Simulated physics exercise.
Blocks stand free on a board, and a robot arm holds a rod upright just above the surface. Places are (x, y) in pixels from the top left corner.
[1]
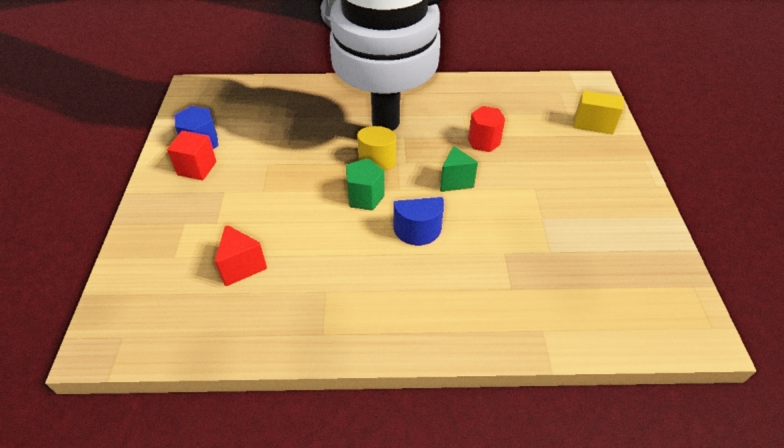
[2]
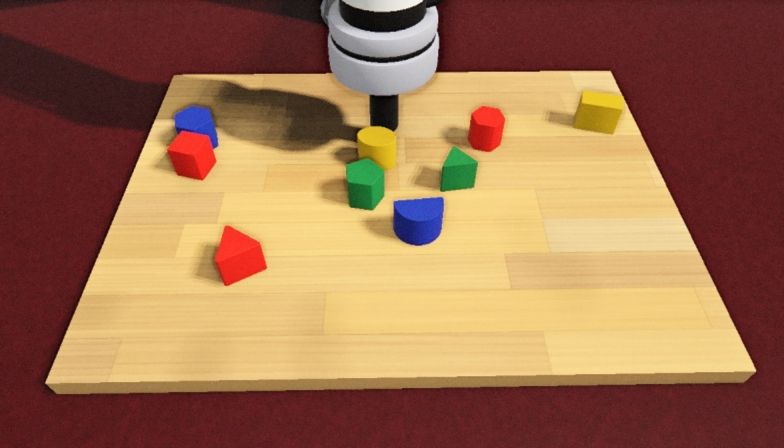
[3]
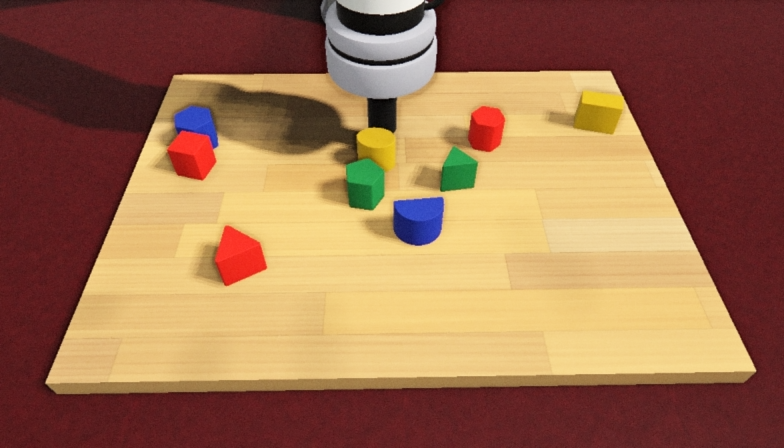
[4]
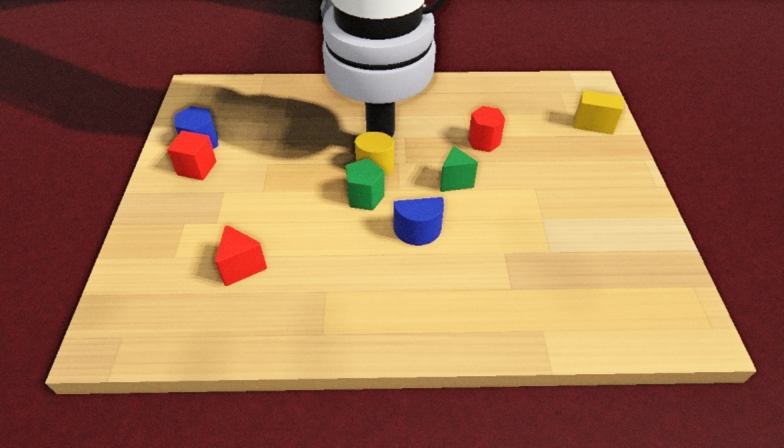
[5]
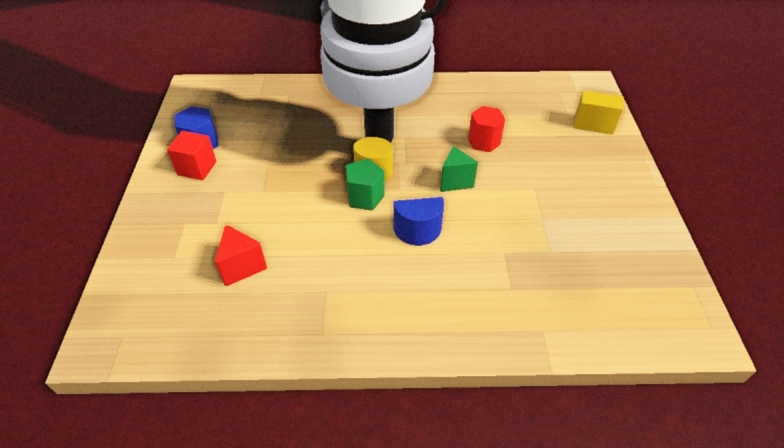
A pale wooden board lies on a dark red surface, seen from above at an angle by a still camera. Blue and red blocks sit at upper left, a red triangular one lower left, yellow, green and blue ones near the middle, and red and yellow ones toward the upper right. A robot arm's dark rod moves slightly toward the viewer, nudging the yellow round-topped block closer to the green block.
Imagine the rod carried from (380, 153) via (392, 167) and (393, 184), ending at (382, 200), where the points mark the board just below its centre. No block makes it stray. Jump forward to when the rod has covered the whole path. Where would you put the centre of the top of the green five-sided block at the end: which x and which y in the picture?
That would be at about pixel (327, 207).
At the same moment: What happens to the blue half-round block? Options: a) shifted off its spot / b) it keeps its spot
b.
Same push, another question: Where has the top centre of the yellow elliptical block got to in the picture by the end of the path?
It will end up at (356, 191).
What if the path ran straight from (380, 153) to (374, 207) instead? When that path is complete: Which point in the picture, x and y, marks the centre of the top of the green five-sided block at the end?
Its top middle is near (331, 224).
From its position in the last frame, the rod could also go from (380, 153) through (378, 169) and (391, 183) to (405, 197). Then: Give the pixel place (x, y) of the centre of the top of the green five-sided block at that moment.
I think it will end close to (350, 201).
On the path given first. Halfway along, rod at (394, 161); green five-sided block at (352, 186); yellow elliptical block at (374, 167), turned 55° clockwise.
At the end, rod at (382, 185); green five-sided block at (327, 207); yellow elliptical block at (356, 191), turned 70° clockwise; blue half-round block unmoved.
